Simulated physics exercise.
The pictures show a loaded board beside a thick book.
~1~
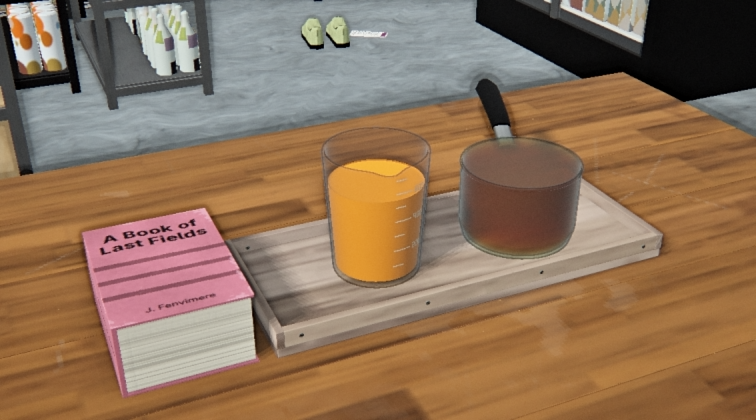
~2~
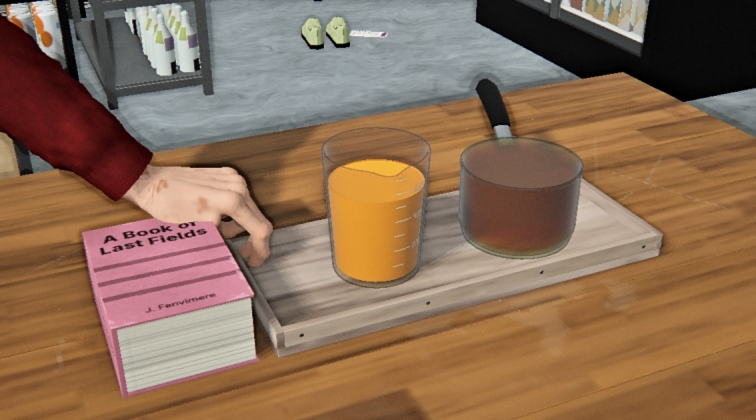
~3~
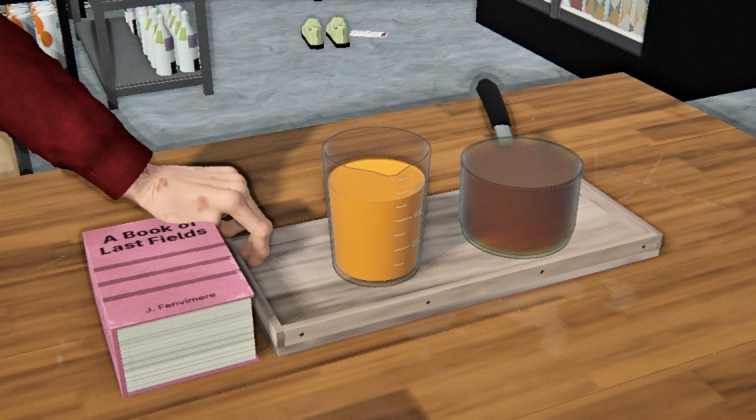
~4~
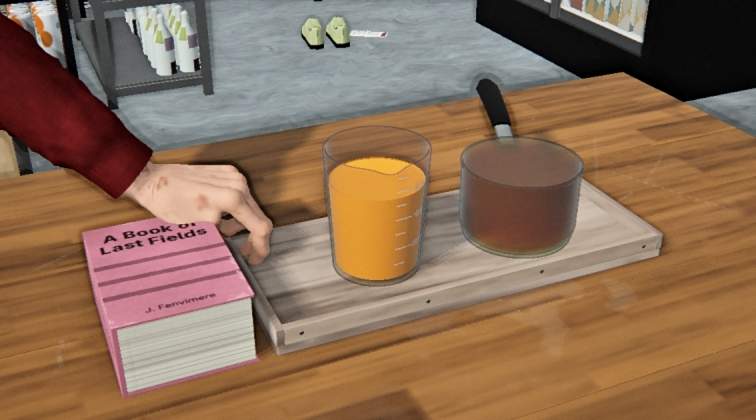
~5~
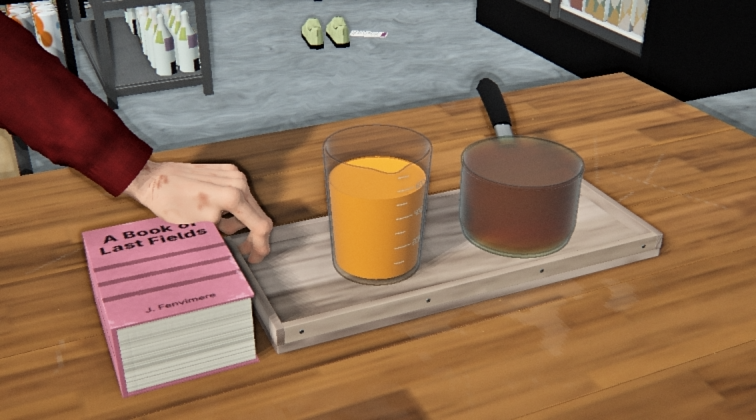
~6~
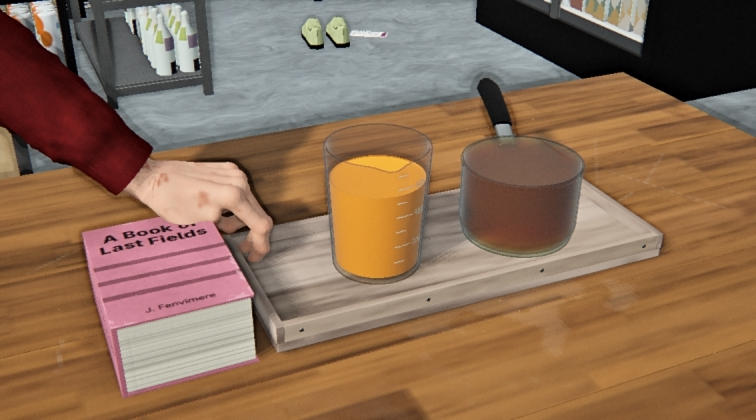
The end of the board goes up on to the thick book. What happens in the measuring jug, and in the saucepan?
The measuring jug keeps it all in and the saucepan spills.
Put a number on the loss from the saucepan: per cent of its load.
Roughly 12 per cent.
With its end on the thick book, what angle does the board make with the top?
At 11° or so.
Next, the board slopes by about 6°; measuring jug, its rim is dry; saucepan, it has slopped over.
After that, the board slopes by about 12°; measuring jug, its rim is dry; saucepan, it has slopped over.
Finally, the board slopes by about 11°, resting on the thick book; measuring jug, its rim is dry; saucepan, it has slopped over.
